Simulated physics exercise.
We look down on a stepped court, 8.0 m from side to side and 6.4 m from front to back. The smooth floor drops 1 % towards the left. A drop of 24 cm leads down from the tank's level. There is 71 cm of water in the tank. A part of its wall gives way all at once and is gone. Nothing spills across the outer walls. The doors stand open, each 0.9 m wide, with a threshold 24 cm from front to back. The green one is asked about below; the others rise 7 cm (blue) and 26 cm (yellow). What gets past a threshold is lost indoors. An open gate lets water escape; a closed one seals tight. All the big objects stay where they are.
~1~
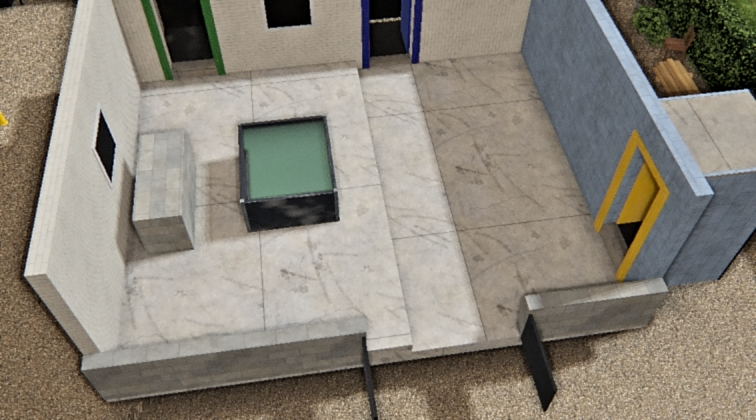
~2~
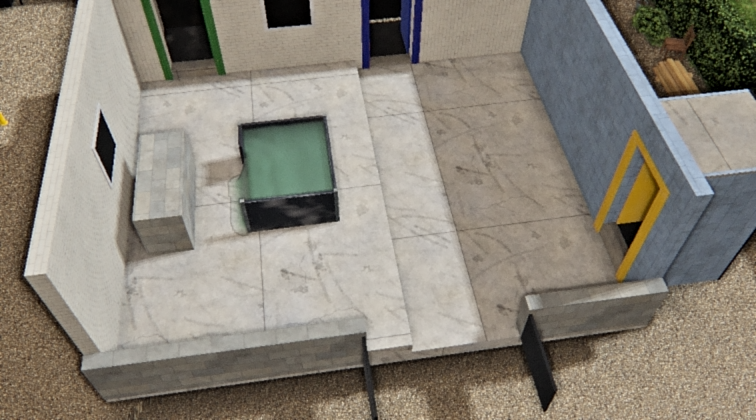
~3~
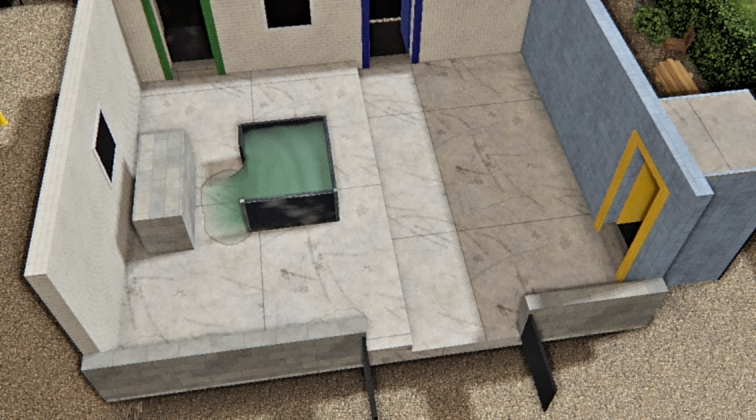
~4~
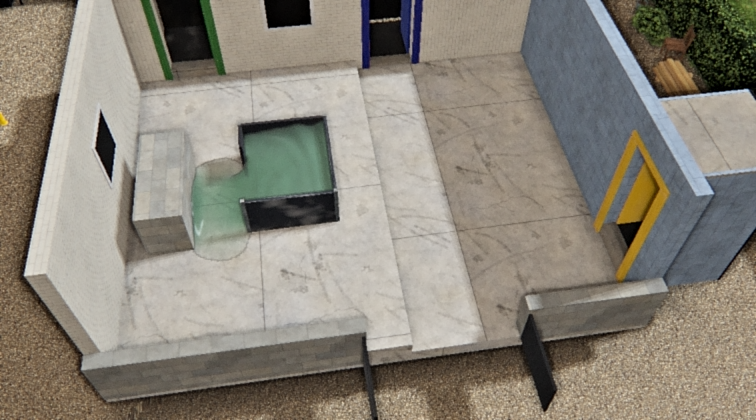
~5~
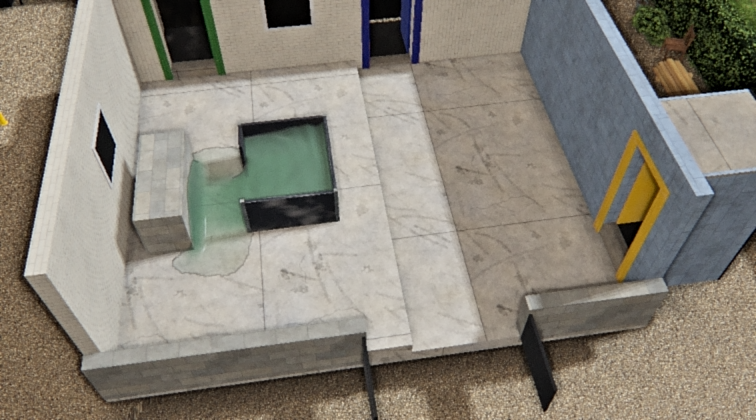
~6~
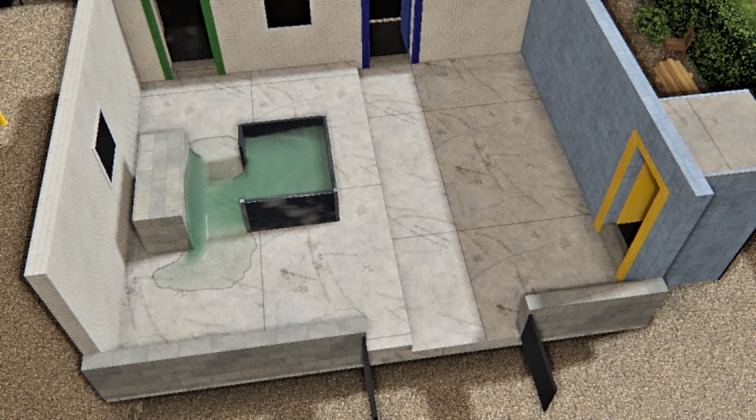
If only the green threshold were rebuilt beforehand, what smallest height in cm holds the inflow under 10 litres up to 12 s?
About 12.5 cm.
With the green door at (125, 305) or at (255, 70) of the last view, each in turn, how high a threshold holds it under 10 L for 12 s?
About 9.5 and 12.5 cm.
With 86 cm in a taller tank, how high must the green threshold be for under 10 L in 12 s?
About 16 cm.
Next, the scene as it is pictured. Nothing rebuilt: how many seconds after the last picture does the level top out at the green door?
At about 1.4 s.
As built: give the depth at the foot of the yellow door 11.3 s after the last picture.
Some 1.5 cm.
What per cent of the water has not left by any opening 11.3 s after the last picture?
Some 96 per cent remains.
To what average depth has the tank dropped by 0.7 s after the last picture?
About 35 cm.
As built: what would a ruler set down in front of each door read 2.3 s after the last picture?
In cm: Green 14, blue 1, yellow 0.
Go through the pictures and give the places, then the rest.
The first picture shows the tank at (286, 160) is whole and still, 71 cm deep; the green door at (185, 37) is dry.
In the second picture, the front is at (236, 226), 0.3 m from the gap at (248, 194); 0.2 m2 of floor is wet, 71 cm left at the back.
In the third picture, the gap is at (248, 194), the front 0.8 m out at (204, 197); the back of the tank holds 68 cm.
In the fourth picture, the front is at (197, 170), 1.0 m from the gap at (248, 195); 1.6 m2 of floor is wet, 61 cm left at the back.
In the fifth picture, the front is at (181, 265), 1.3 m from the gap at (248, 195); 2.1 m2 of floor is wet, 62 cm left at the back.
In the sixth picture, the gap is at (248, 195), the front 1.7 m out at (162, 280); the back of the tank holds 56 cm; 2.0 m in a straight line remain to the green door at (185, 37).
Then, 0.7 s after the last picture water covers 20 % of the floor, deepest (48 cm) near (204, 216); it has not reached the green door.
Then, 2.3 s after the last picture water covers 35 % of the floor, deepest (22 cm) near (204, 208); 14 cm at the green door, 0 litres in over its 22 cm threshold.
Then, 11.3 s after the last picture water covers 95 % of the floor, deepest (8 cm) near (138, 129); 5 cm at the green door, 0 litres in over its 22 cm threshold.
At the green door as built, the water peaked near 17 cm, 1.3 s after the last picture.
With a threshold of 11 cm, 17 litres would have come in within the 12 s; with 14.5 cm, 3 litres. So under 10 litres takes about 12.5 cm.
